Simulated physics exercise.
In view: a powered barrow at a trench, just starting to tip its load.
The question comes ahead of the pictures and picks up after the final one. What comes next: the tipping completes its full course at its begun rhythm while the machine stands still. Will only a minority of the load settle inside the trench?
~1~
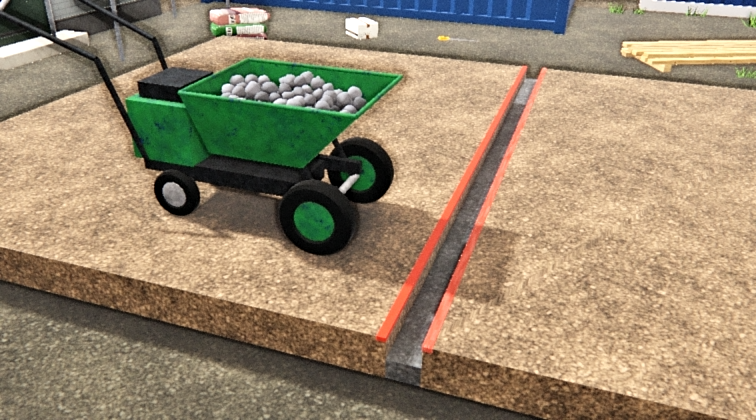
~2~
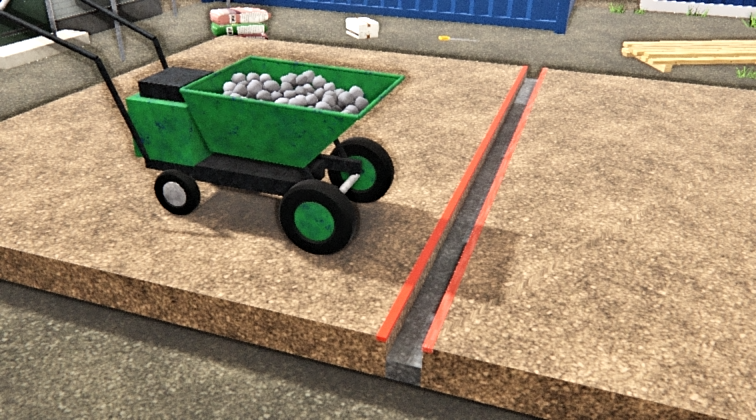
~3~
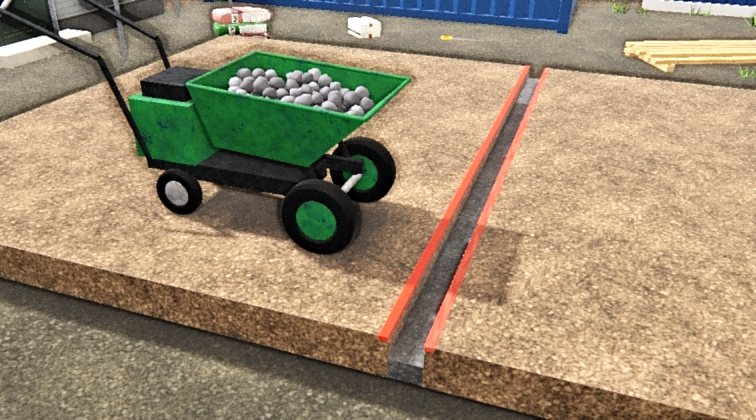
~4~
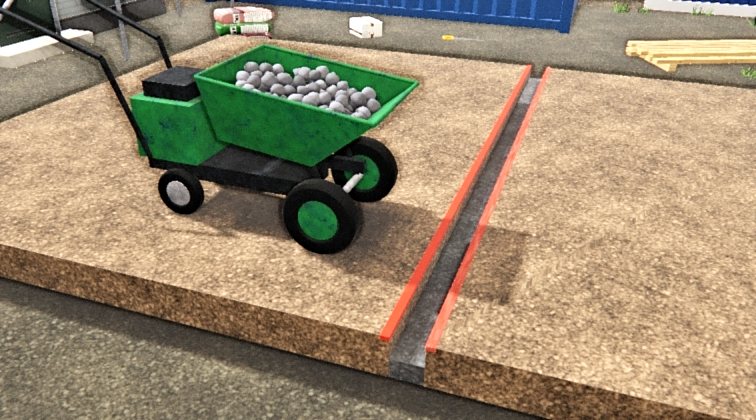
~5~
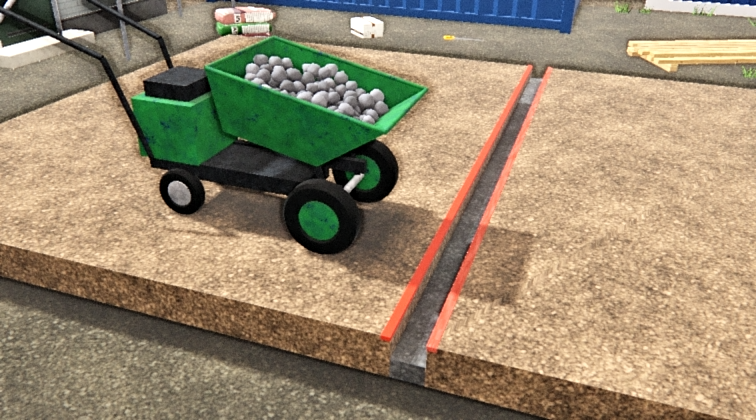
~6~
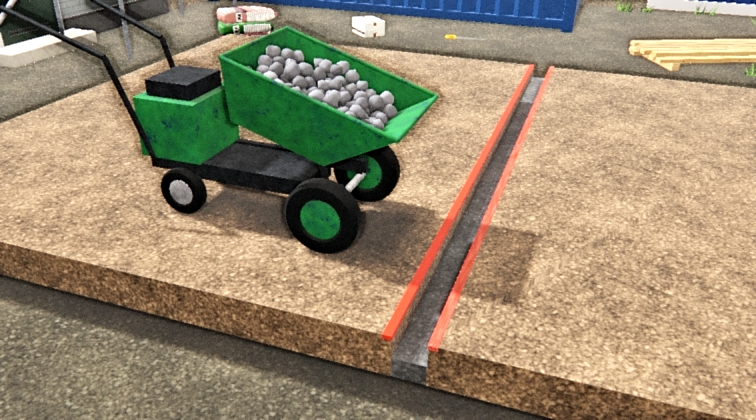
Yes, under half gets in.
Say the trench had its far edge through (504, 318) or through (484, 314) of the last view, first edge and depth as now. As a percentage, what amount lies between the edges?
I'd put it near 80 in a hundred, then near 60 in a hundred.
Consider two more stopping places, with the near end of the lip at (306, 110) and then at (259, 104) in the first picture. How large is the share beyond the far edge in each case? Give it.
Roughly 20 percent first, then roughly 0 percent.
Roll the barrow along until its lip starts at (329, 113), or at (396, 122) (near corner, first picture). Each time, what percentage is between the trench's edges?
Estimates, in order: 40 % then 0 %.
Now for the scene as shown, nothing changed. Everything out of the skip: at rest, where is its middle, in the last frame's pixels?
I'd put the middle somewhere around (506, 248).
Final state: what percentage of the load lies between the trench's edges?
My estimate is some 20 %.
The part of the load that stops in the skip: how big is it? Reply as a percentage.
Roughly 15 per cent.
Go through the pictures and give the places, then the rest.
Lip of the skip at (356, 117), level; top of the load at (289, 97), round cobbles; first edge of the trench at (402, 298); far edge at (444, 308), the trench under half as wide as the skip, and about half as deep as wide, in the first frame.
Lip of the skip at (358, 118), level; top of the load at (263, 99), in the second frame.
Lip of the skip at (365, 120), tipped barely; top of the load at (268, 95), in the third frame.
Lip of the skip at (375, 125), tipped a little; top of the load at (275, 91), in the fourth frame.
Lip of the skip at (385, 132), tipped a little; top of the load at (284, 86), in the fifth frame.
Lip of the skip at (397, 141), tipped clearly; top of the load at (283, 77); first edge of the trench at (407, 297); far edge at (450, 306), in the sixth frame.
Soon, skip tipped steeply; all in the skip.
A while on, skip tipped right over; most in the skip; a stray few in or heaped over the trench; about a quarter beyond it; a stray few falling.
Towards the end, skip tipped right over; about a quarter in the skip; a small part in or heaped over the trench; about two thirds beyond it.
Finally, skip tipped right over; a small part in the skip; about a quarter in or heaped over the trench; about two thirds beyond it.
